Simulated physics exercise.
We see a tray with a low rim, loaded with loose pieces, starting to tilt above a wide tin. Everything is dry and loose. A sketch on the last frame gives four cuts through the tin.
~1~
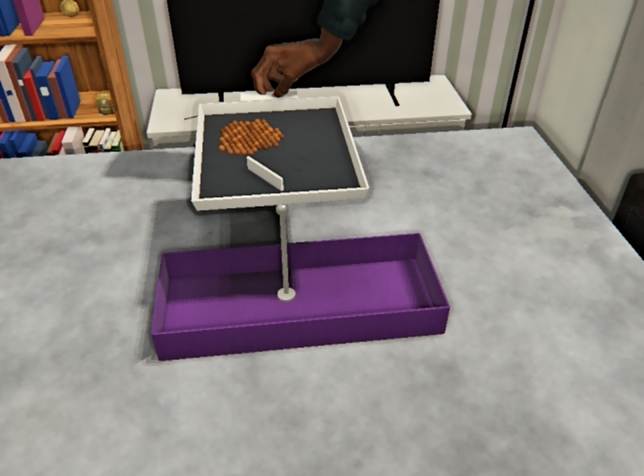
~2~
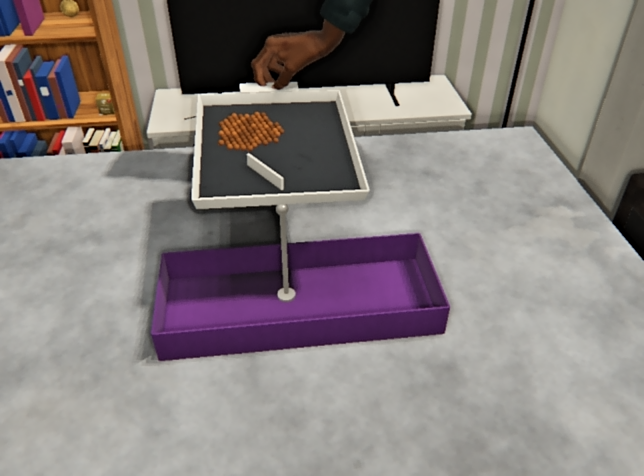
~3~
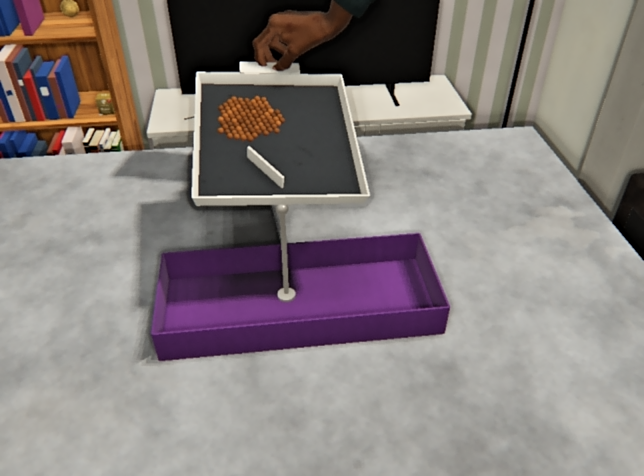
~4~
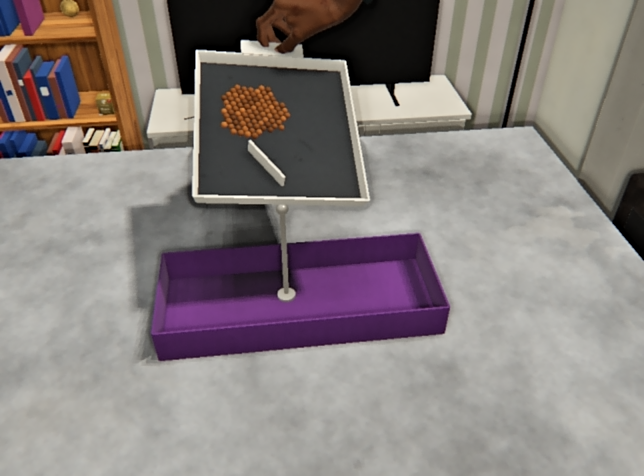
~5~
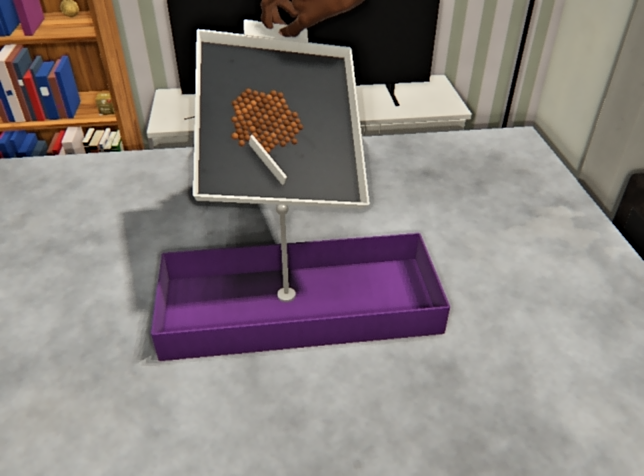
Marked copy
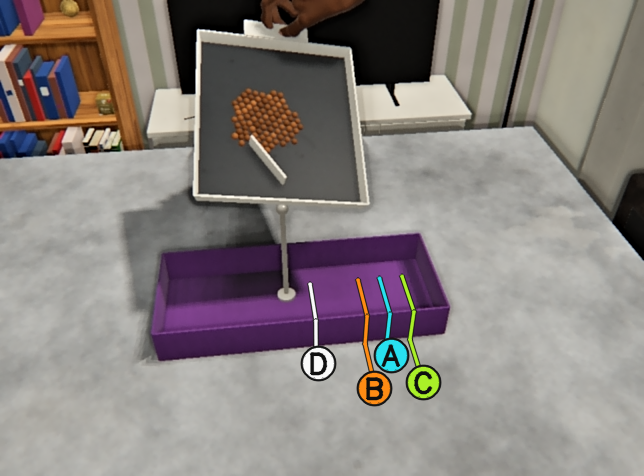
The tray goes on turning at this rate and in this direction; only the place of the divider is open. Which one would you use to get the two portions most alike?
Choose B.
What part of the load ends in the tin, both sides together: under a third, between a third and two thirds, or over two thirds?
About that: Over two thirds.
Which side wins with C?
The left side.
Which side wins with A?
The left side.
On the marked copy, line A crosses the front rim at (389, 312); line B crosses the front rim at (366, 315); line C crosses the front rim at (413, 310); line D crosses the front rim at (315, 319).
If A is chosen, of what is caught, almost all on the left of the divider, about a tenth on the right.
If B is chosen, of what is caught, roughly two thirds on the left of the divider, roughly a third on the right.
If C is chosen, of what is caught, almost all on the left of the divider, just a few on the right.
If D is chosen, of what is caught, about a tenth on the left of the divider, almost all on the right.
